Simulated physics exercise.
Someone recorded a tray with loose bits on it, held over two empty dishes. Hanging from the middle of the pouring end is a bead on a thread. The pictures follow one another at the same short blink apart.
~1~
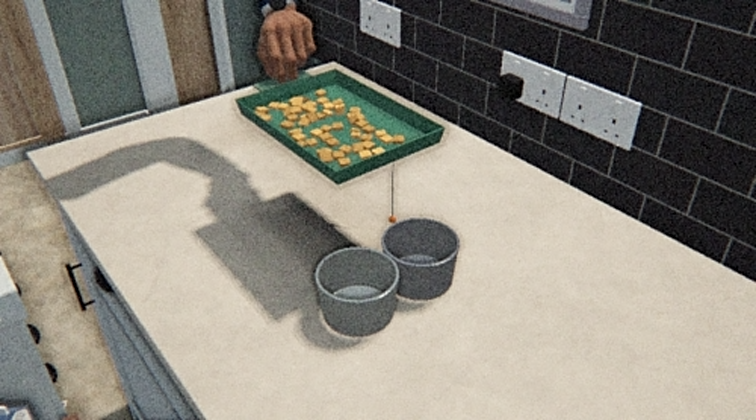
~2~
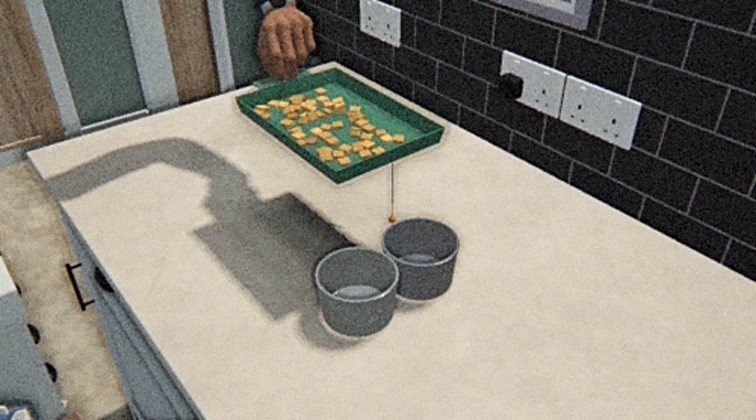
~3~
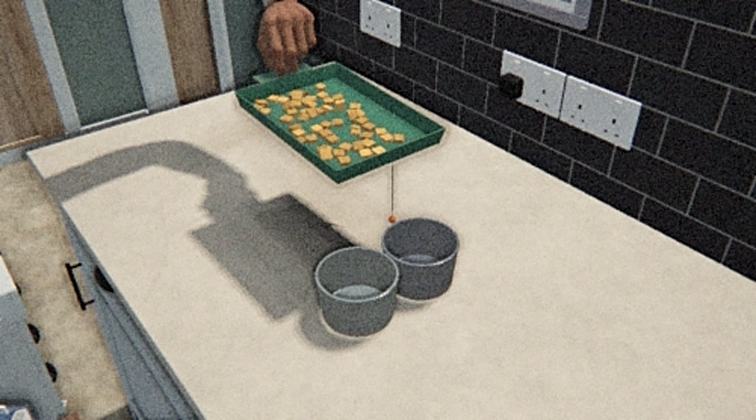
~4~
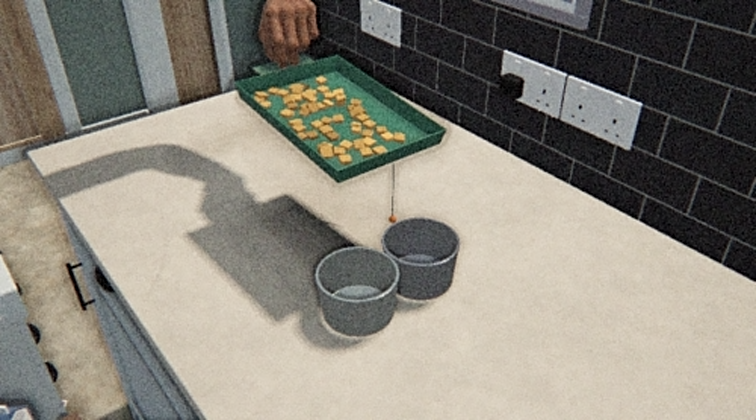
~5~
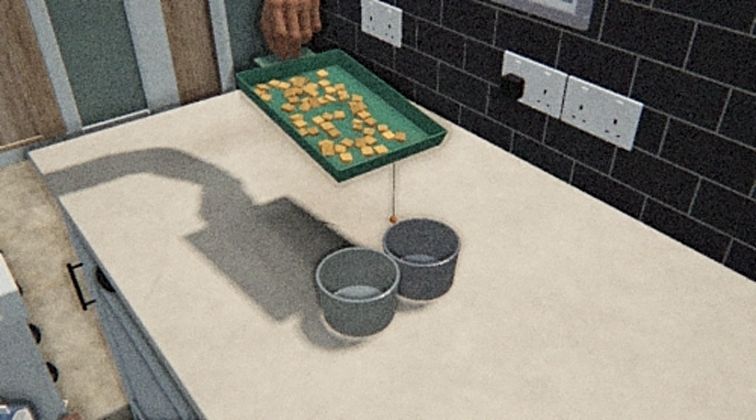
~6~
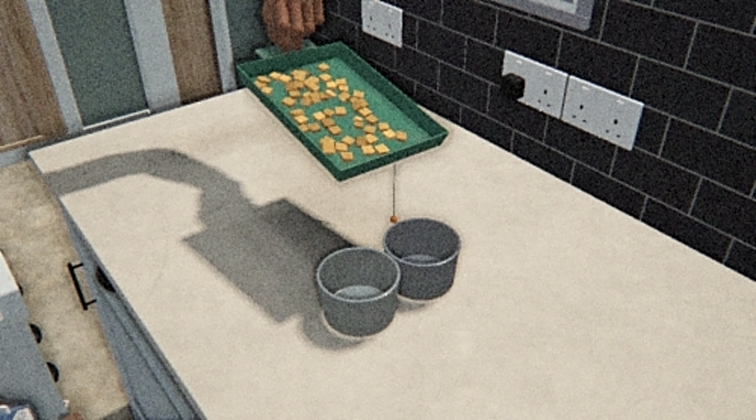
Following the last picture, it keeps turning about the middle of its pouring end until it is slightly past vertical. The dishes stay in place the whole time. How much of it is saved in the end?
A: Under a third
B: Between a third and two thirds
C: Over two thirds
Option B: Between a third and two thirds.
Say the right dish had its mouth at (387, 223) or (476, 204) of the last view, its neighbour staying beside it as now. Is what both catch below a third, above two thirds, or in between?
On the first try the answer is under a third, and on the second it is beyond two thirds.
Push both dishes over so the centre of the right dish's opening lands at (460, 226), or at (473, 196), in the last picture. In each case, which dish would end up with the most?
The one on the right side, then the one on the left side.
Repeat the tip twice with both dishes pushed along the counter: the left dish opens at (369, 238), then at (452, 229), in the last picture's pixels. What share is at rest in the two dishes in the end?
40 %, then 80 %.
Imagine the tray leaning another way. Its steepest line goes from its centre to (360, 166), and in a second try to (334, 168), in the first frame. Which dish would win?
Result 1: The left-hand one; result 2: The left-hand one.
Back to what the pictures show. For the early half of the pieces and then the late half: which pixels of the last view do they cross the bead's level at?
I'd place the first part at (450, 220) and the rest at (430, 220).
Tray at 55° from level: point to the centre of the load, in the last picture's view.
The load's middle is around (391, 125).
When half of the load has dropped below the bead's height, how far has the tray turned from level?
Angle: Close to 105°.
Shortly afterwards, tray tipped steeply; the whole lot on the tray.
Next, tray tipped right over; all but a few on the tray; only a few in the right dish.
Some moments later, tray tipped past a quarter turn; only a few in the left dish; near half in the right dish; near half outside both.
In the end, tray tipped past a quarter turn; only a few in the left dish; near half in the right dish; near half outside both.
